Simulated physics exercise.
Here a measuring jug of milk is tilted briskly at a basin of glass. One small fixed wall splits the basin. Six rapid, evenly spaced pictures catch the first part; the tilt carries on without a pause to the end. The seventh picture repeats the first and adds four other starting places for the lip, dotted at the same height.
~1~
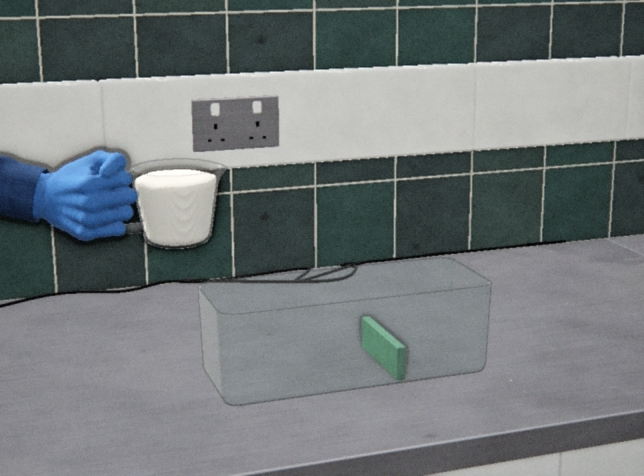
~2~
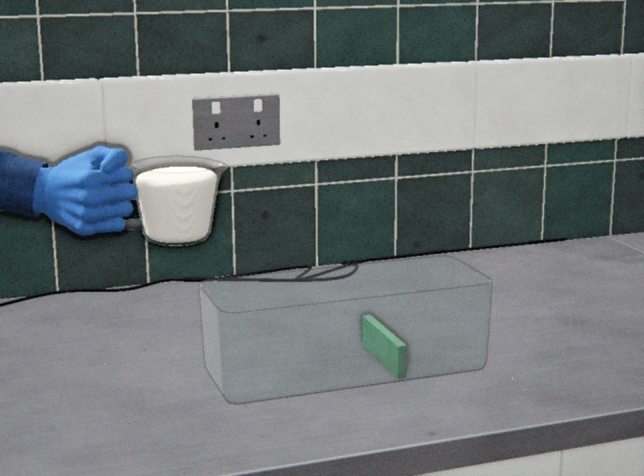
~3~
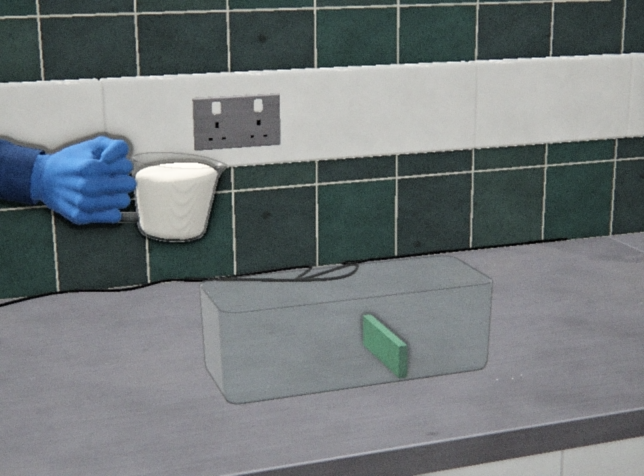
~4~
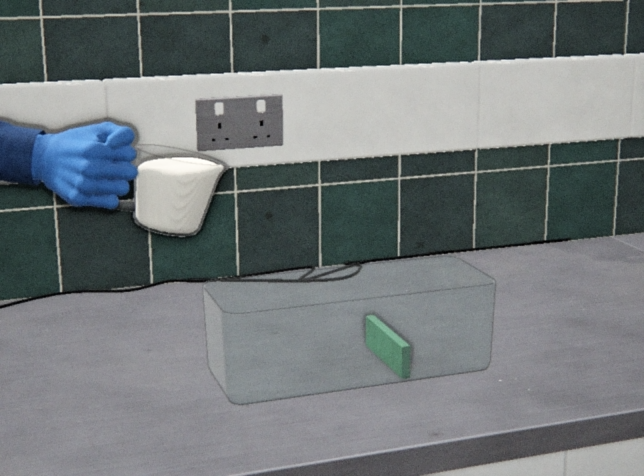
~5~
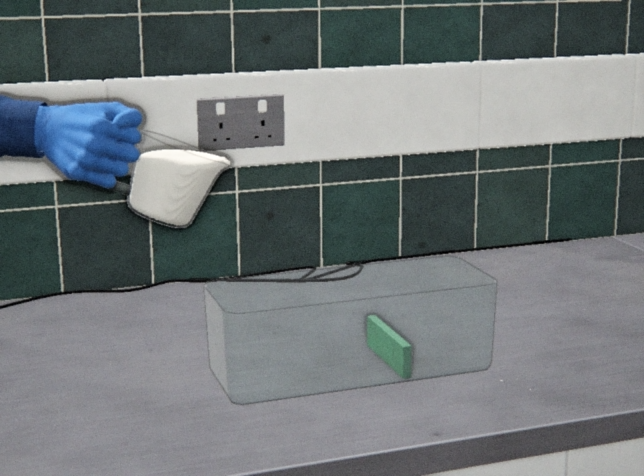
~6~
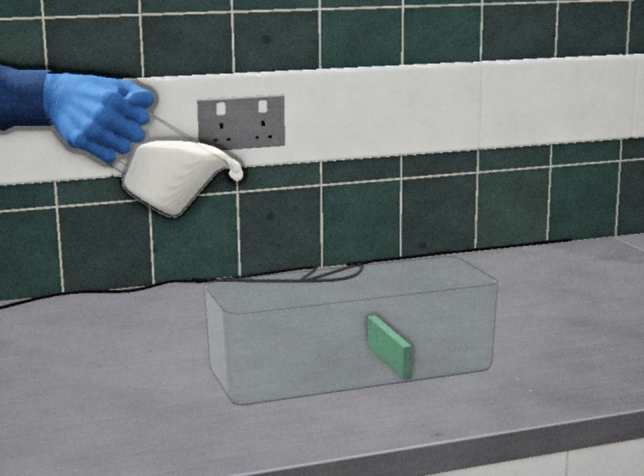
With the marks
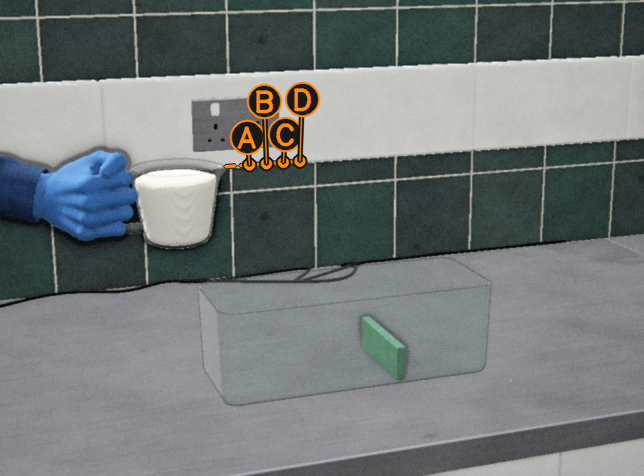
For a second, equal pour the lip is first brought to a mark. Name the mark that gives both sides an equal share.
Take D.
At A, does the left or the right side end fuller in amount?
The left one.
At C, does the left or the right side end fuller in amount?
The left one.
On the marked copy, A at (249, 164); B at (266, 163); C at (283, 162); D at (299, 161).
For dot A, about 88 % ends left of the wall and 8 % right of it; 4 % is lost outside.
For dot B, about 91 % ends left of the wall and 5 % right of it; 3 % is lost outside.
For dot C, about 88 % ends left of the wall and 9 % right of it; 3 % is lost outside.
For dot D, about 46 % ends left of the wall and 52 % right of it.
